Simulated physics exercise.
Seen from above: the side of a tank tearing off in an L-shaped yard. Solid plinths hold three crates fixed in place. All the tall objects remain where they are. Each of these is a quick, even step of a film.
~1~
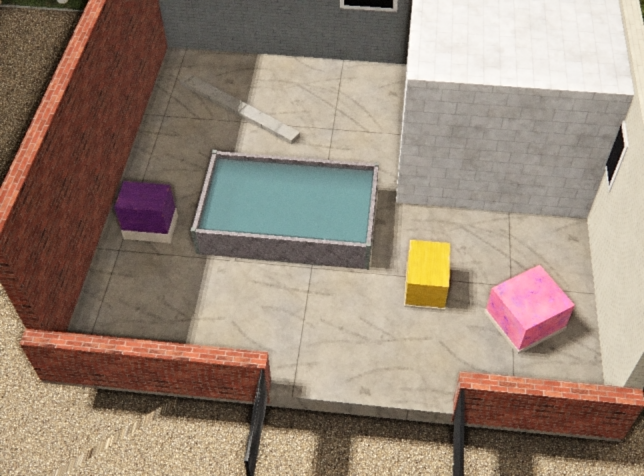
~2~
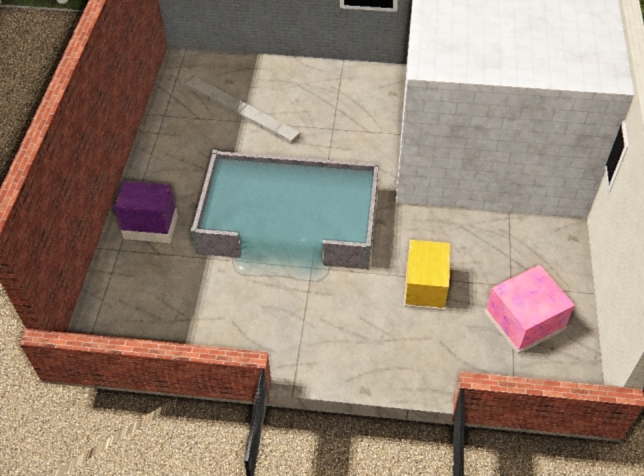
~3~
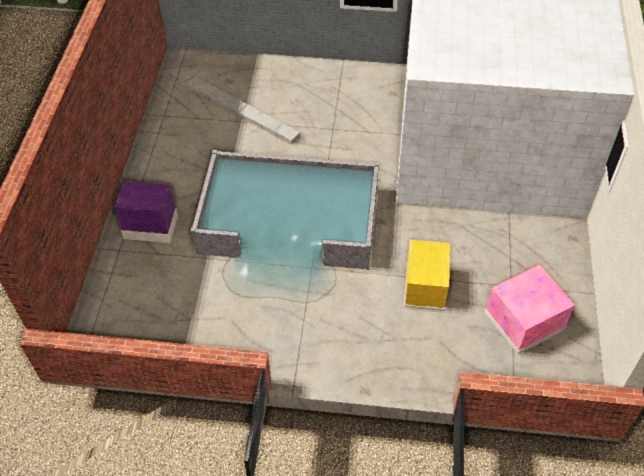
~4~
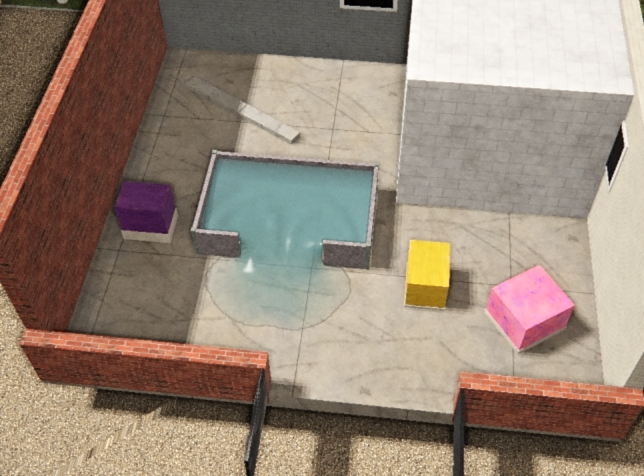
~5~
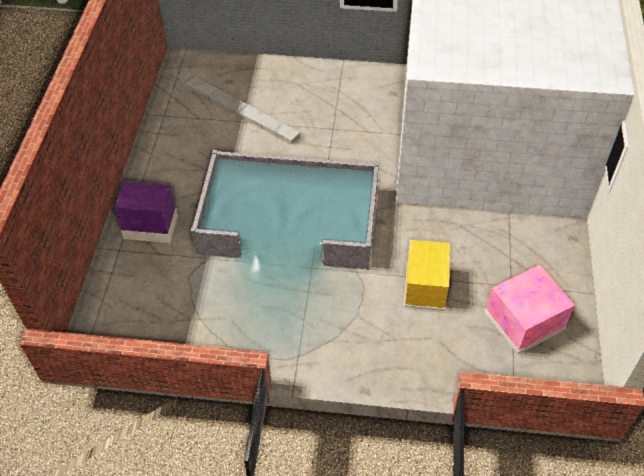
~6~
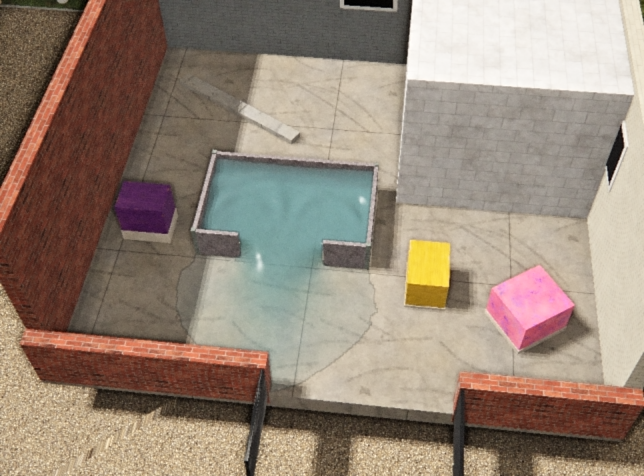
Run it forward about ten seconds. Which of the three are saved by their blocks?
One by one: The pink crate is not flooded, the purple crate is not flooded, the yellow crate is not flooded.
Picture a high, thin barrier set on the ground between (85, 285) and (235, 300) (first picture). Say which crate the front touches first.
The purple crate gets it first.
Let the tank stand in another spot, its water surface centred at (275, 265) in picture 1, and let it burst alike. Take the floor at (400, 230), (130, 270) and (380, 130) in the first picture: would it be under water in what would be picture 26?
As listed: Dry, under water, not flooded.
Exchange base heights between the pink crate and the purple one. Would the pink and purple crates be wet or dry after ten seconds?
Pink: Stays clear; purple: Is reached.
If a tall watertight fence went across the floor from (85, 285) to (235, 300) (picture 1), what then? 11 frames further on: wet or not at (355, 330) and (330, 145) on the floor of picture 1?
In order, I'd call them inundated and bare.
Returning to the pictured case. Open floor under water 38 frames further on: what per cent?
Roughly 40 percent, I'd say.
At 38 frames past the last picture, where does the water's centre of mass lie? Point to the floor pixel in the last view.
Near pixel (243, 259).
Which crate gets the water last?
The pink crate, I reckon.
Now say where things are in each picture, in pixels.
Still water in the water tank at (288, 200), in the first frame.
The front is at (237, 265), out from the gap at (282, 253), in the second frame.
The front is at (233, 284), out from the gap at (282, 254), in the third frame.
Water pours out at (282, 254) and has run to (295, 325), in the fourth frame.
The front is at (244, 349), out from the gap at (282, 254), in the fifth frame.
The front is at a hidden place, out from the gap at (282, 253), in the sixth frame.
A moment on, water covers 15 % of the floor; the pink crate not reached, the purple crate not reached, the yellow crate not reached.
Next, water covers 20 % of the floor; the pink crate not reached, the purple crate not reached, the yellow crate water round its plinth.
Then, water covers 25 % of the floor; the pink crate not reached, the purple crate water round its plinth, the yellow crate water round its plinth.
Later, water covers 40 % of the floor; the pink crate water round its plinth, the purple crate water round its plinth, the yellow crate water round its plinth.
In the end, water covers 60 % of the floor; the pink crate stayed above the water, the purple crate stayed above the water, the yellow crate stayed above the water.
